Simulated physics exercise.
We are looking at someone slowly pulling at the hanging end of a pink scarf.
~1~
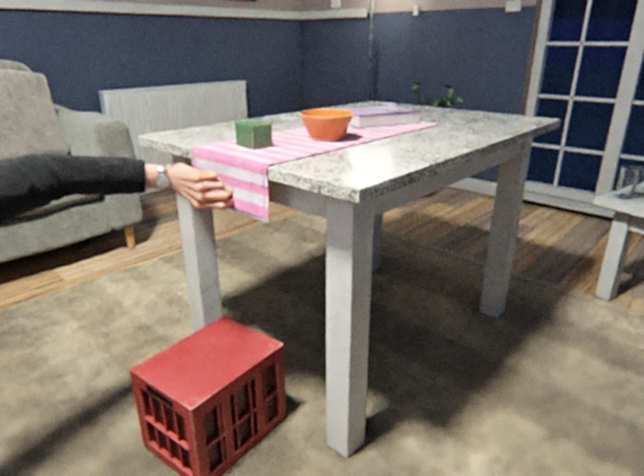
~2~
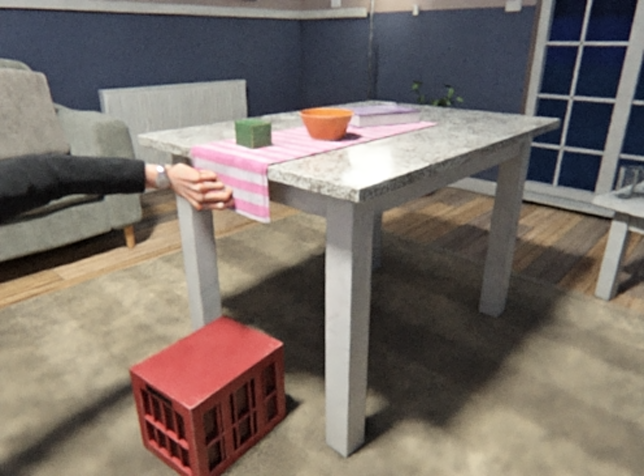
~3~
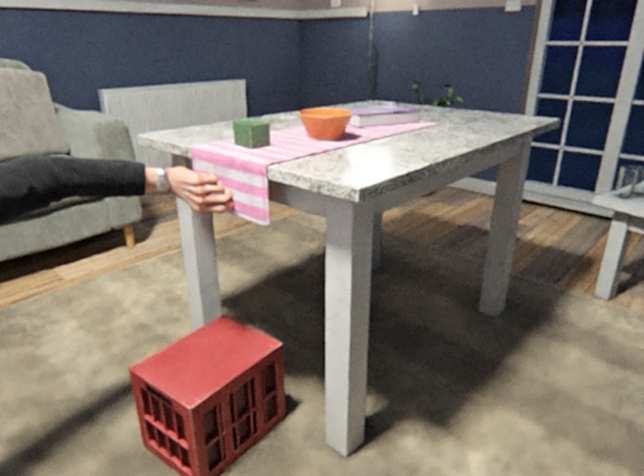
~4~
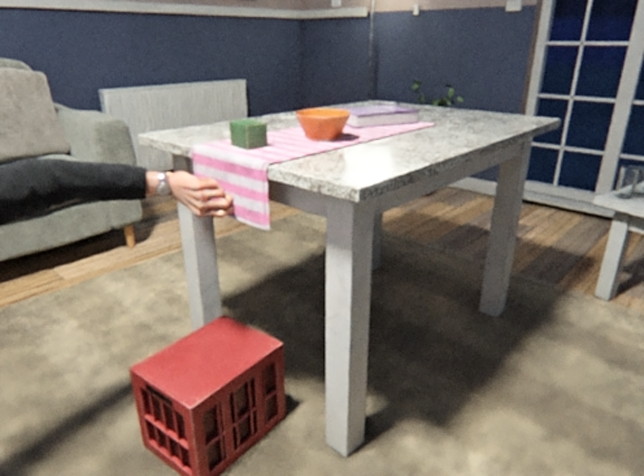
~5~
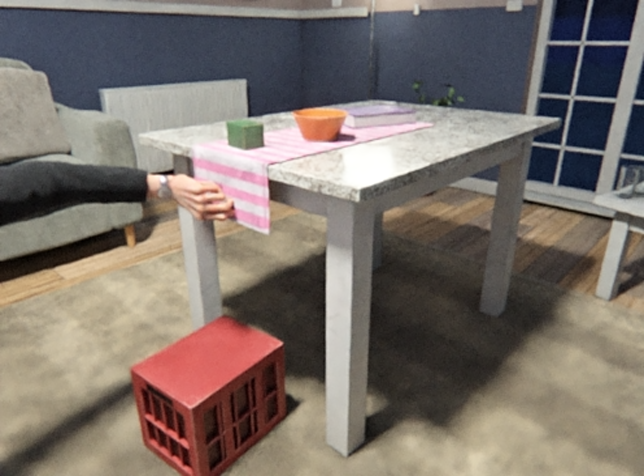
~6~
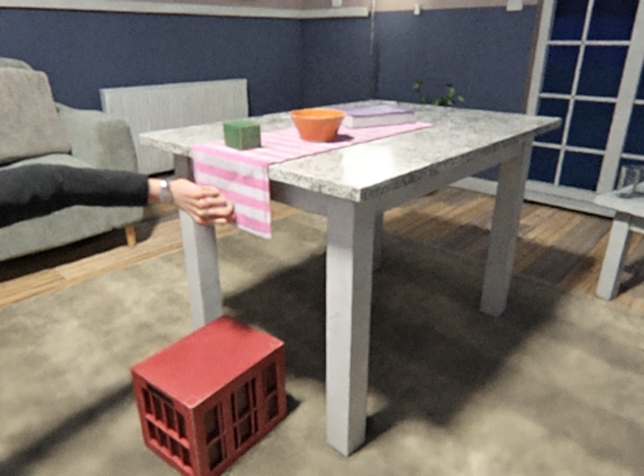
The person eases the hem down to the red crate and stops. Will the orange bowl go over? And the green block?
Outcome: The orange bowl falls off; the green block goes over the edge.
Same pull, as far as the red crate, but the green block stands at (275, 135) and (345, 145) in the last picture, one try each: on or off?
First place: Is carried off; second place: Stays on.
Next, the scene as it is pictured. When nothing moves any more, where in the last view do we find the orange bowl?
Its middle is at (215, 343).
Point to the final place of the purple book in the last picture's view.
Its middle is at (299, 130).
Then, 0.48 s past the final frame, hem going down; bowl carried along near (299, 130); block tipping at the edge near (214, 148).
Then, 1.26 s past the final frame, hem going down; bowl carried along near (265, 137); block down below near (194, 323).
Then, 2.04 s past the final frame, hem going down; bowl over the edge; block down below near (194, 323).
When it is over, hem on the crate; bowl down below near (215, 343); block down below near (194, 323). The orange bowl goes over the edge and the green block is carried off the end.
